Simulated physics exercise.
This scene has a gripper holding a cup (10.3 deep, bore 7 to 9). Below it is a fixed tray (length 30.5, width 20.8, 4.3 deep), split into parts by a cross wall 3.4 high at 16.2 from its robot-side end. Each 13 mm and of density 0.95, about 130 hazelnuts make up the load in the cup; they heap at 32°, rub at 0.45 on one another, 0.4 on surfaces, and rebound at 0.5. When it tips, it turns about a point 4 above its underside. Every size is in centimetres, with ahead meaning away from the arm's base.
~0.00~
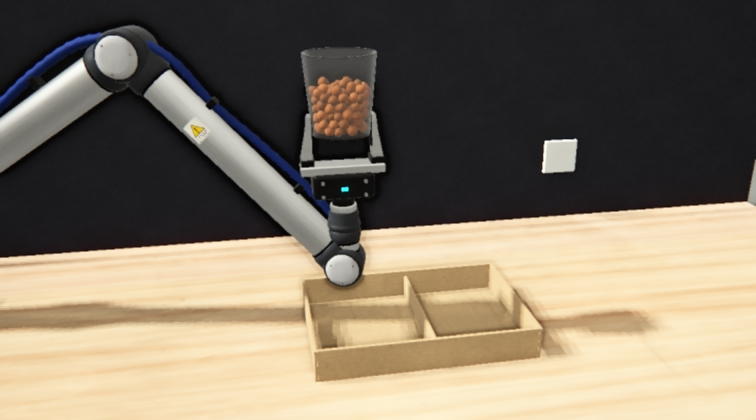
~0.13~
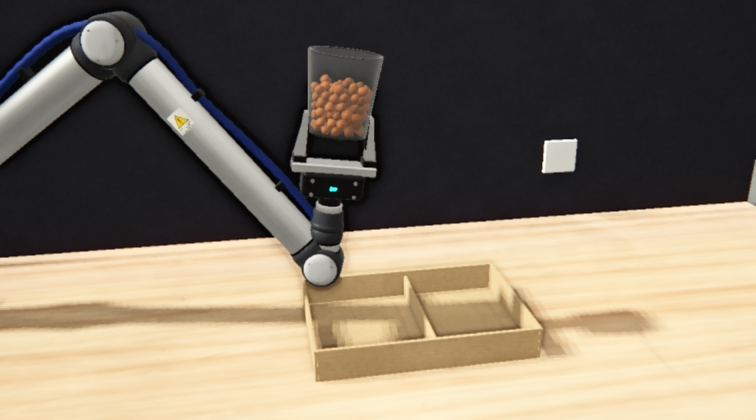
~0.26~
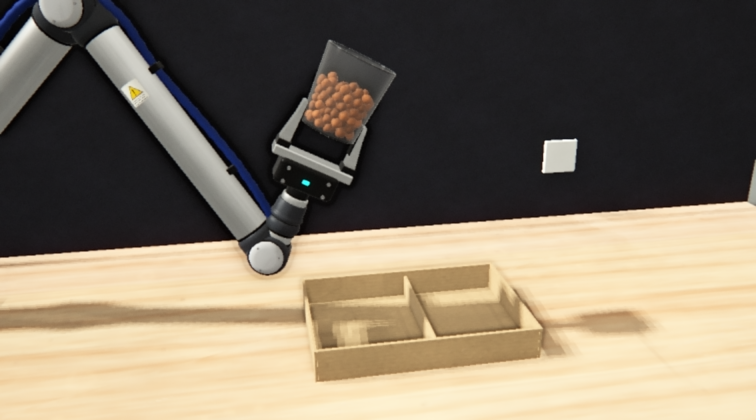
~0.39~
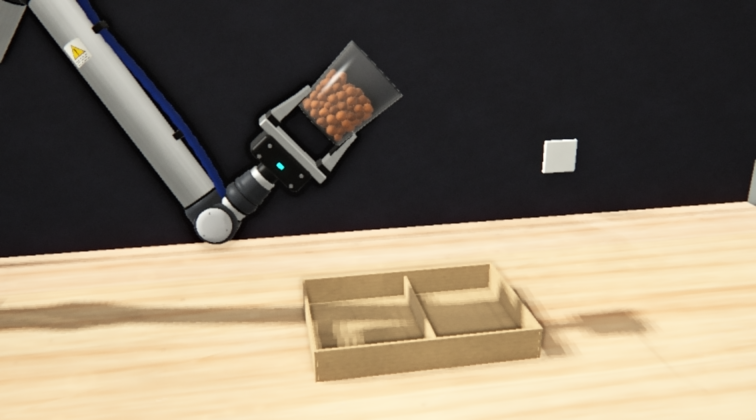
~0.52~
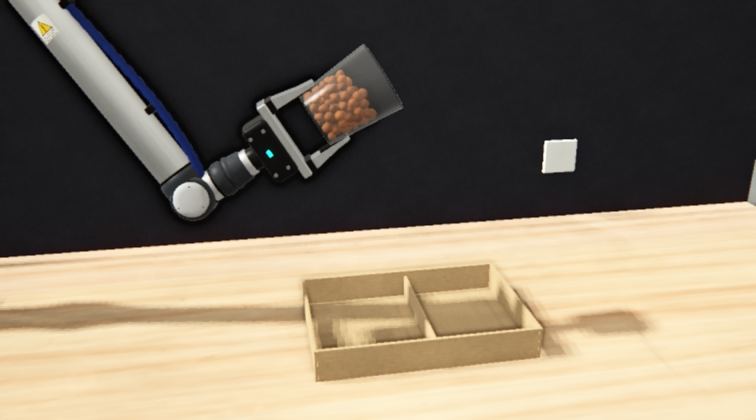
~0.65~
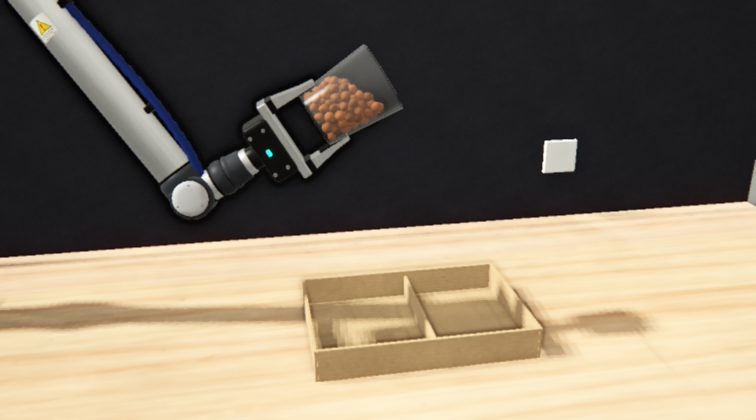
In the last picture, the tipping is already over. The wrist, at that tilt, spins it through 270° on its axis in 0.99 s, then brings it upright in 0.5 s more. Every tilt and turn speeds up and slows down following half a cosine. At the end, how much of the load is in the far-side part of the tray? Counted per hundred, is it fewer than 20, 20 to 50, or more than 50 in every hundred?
Fewer than 20 in every hundred.
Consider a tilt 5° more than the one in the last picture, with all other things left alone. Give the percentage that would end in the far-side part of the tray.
I'd expect close to 0 per cent then.
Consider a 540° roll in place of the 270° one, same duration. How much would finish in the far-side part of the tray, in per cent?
Around 0 %.
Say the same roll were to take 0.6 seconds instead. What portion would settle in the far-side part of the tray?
In that case around 0 percent.
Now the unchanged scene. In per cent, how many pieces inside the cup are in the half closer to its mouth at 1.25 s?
Around 25 percent.
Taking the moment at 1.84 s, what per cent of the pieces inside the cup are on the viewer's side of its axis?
The answer works out at some 45 percent.
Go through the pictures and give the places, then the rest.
In the first picture, cup middle at (340, 95), upright; upper third of the load around (341, 92), from x 315 to 365, top at y 80; 132 in the cup.
In the second picture, cup middle at (341, 95), tipped 8°; upper third of the load around (339, 92), from x 315 to 365, top at y 80.
In the third picture, cup middle at (344, 96), tipped 27°; upper third of the load around (337, 92), from x 310 to 370, top at y 80.
In the fourth picture, cup middle at (347, 97), tipped 48°; upper third of the load around (337, 91), from x 310 to 370, top at y 75.
In the fifth picture, cup middle at (348, 99), tipped 60°; upper third of the load around (337, 92), from x 310 to 370, top at y 75.
In the sixth picture, cup middle at (348, 99), tipped 60°; upper third of the load around (335, 95), from x 310 to 380, top at y 80; 132 in the cup.
By 1.25 s, tipped 60°, highest piece 38 above the table; 132 in the cup.
By 1.84 s, tipped 39°, highest piece 37 above the table; 132 in the cup.
By 2.34 s, upright, highest piece 40 above the table; 132 in the cup.
By 3.04 s, upright, highest piece 40 above the table; 132 in the cup.
Final count, 132 in the cup. That is 0 % in the far-side part of the tray.
